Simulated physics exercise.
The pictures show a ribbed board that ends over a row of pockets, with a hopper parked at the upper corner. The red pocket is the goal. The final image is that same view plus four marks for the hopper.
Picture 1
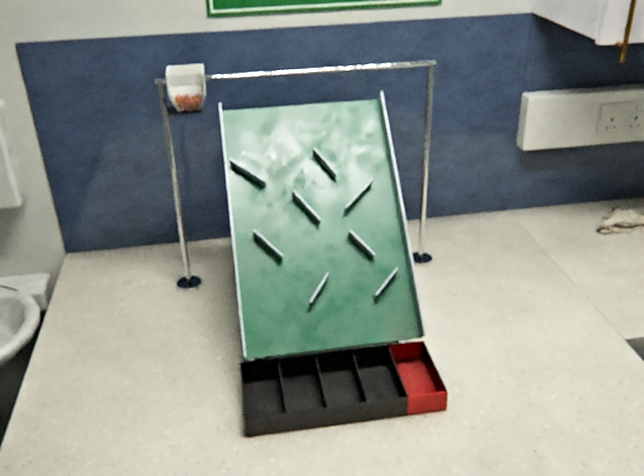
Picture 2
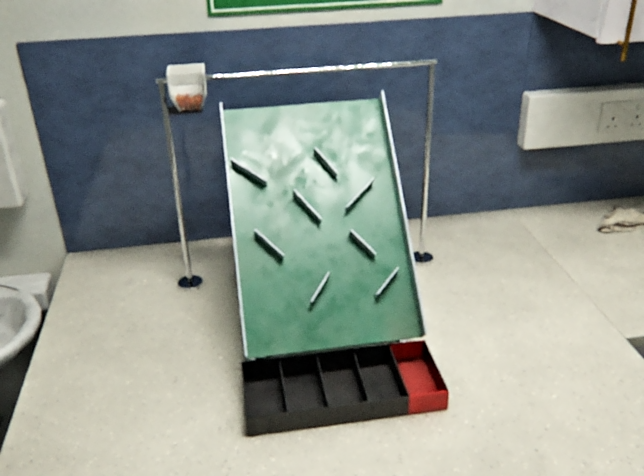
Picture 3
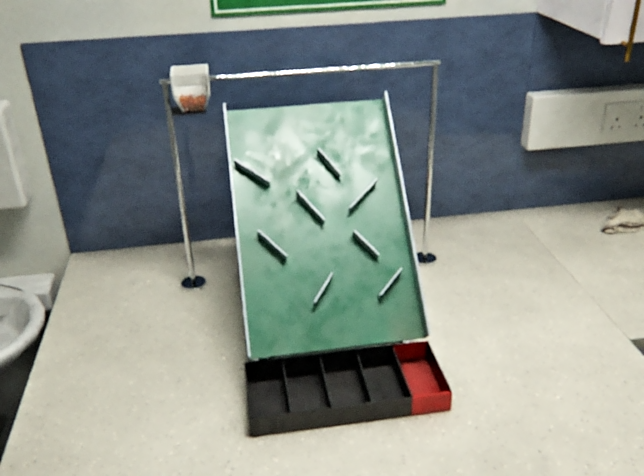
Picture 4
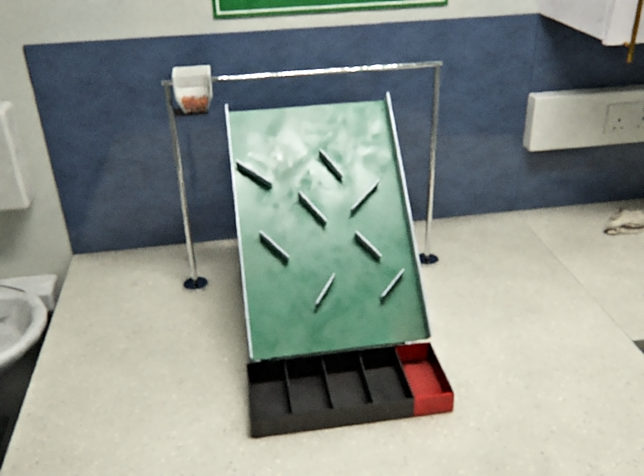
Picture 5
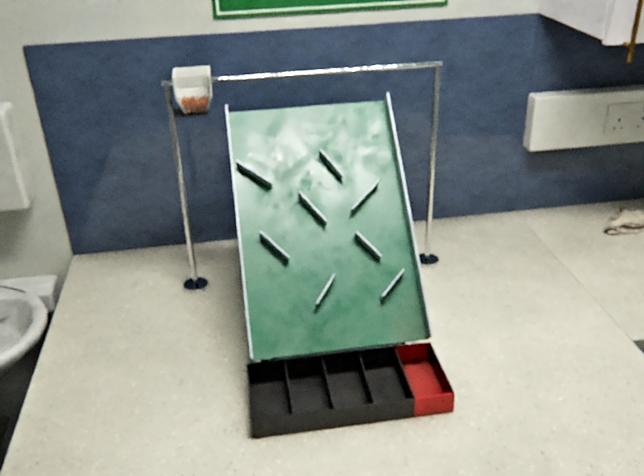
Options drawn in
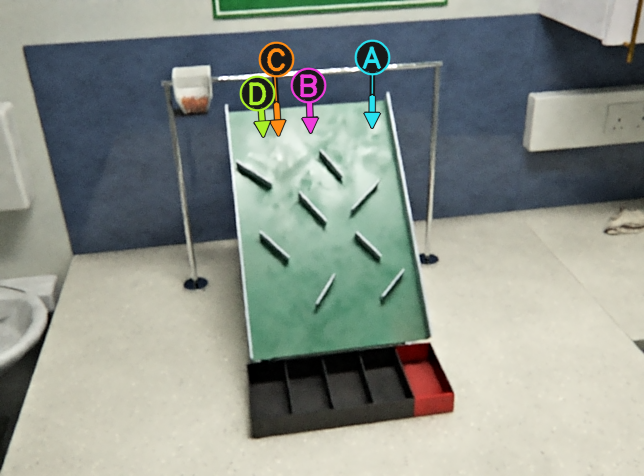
On a pale counter, a ribbed green board stands motionless above black and red pockets.
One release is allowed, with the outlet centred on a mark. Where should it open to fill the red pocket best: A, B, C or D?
A.
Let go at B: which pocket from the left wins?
The fourth.
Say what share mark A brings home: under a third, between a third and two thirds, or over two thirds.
It is between a third and two thirds.
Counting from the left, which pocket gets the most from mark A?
It is the fifth one.
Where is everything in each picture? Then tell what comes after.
The first picture shows hopper at (189, 102), clay pellets, door shut.
The second picture shows ribs (231, 158) to (266, 181), (315, 147) to (338, 173), (294, 190) to (321, 219).
The third picture shows ribs (350, 207) to (377, 179), (258, 230) to (287, 256), (354, 230) to (379, 254).
The fourth picture shows ribs (316, 303) to (335, 274), (383, 296) to (404, 269).
The fifth picture shows red pocket at (434, 403), number 5 of 5 from the left.
On the marked copy, mark A meets the board at (372, 122); mark B meets the board at (310, 127); mark C meets the board at (278, 130); mark D meets the board at (262, 131).
If A is chosen, about half in the red pocket, about half in other pockets.
If B is chosen, none in the red pocket, nearly all in other pockets, a small part held on the board.
If C is chosen, none in the red pocket, nearly all in other pockets, a stray few held on the board.
If D is chosen, none in the red pocket, nearly all in other pockets, a small part held on the board.
